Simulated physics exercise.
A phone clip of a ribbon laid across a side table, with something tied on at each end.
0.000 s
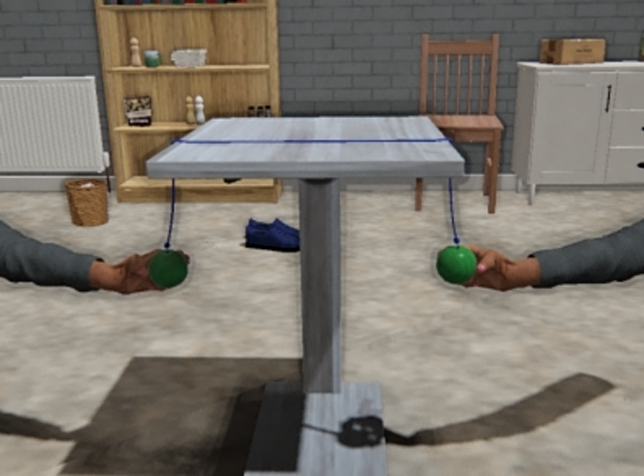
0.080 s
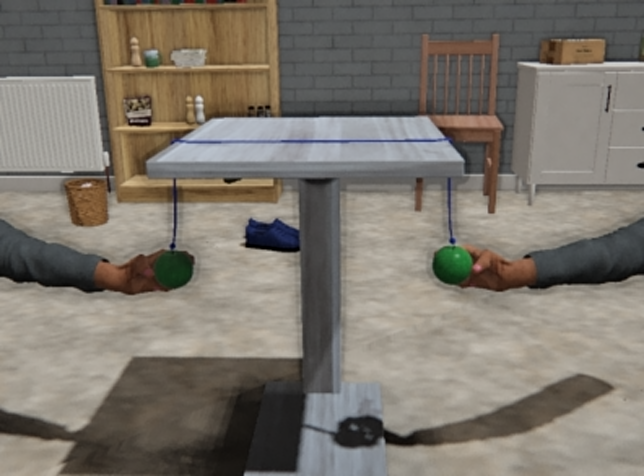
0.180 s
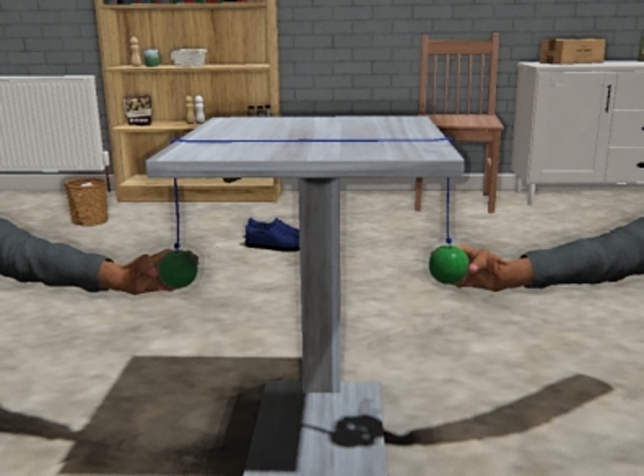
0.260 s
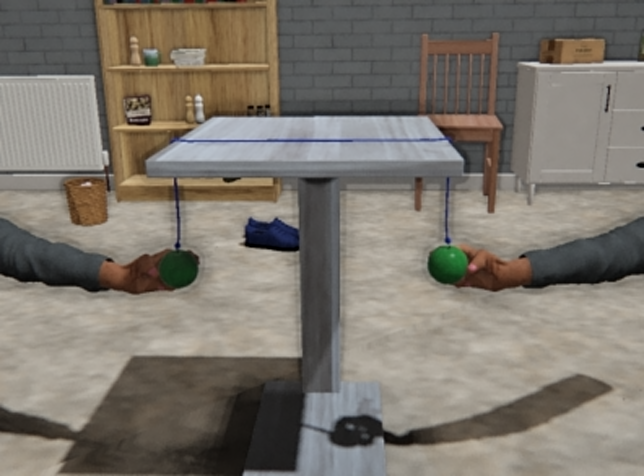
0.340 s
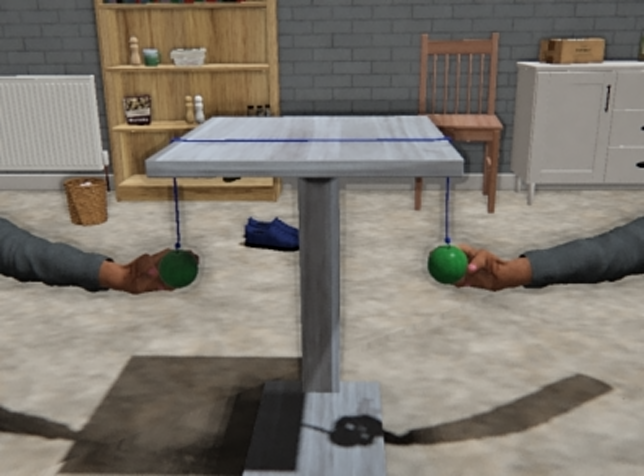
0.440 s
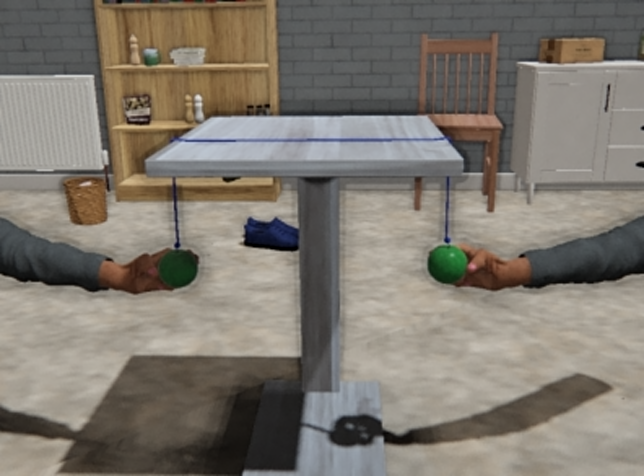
Two hands holding green apples tied to a blue ribbon draped across a table, easing them slightly inward, then keeping still.
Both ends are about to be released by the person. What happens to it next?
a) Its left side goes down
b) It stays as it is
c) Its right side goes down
The answer is b.
After 0.96 s, left apple still level near (186, 269); right apple still level near (440, 265).
After 1.70 s, left apple still level near (182, 269); right apple still level near (443, 265).
In the end, left apple still level near (181, 269); right apple still level near (446, 265). The ribbon keeps its balance.
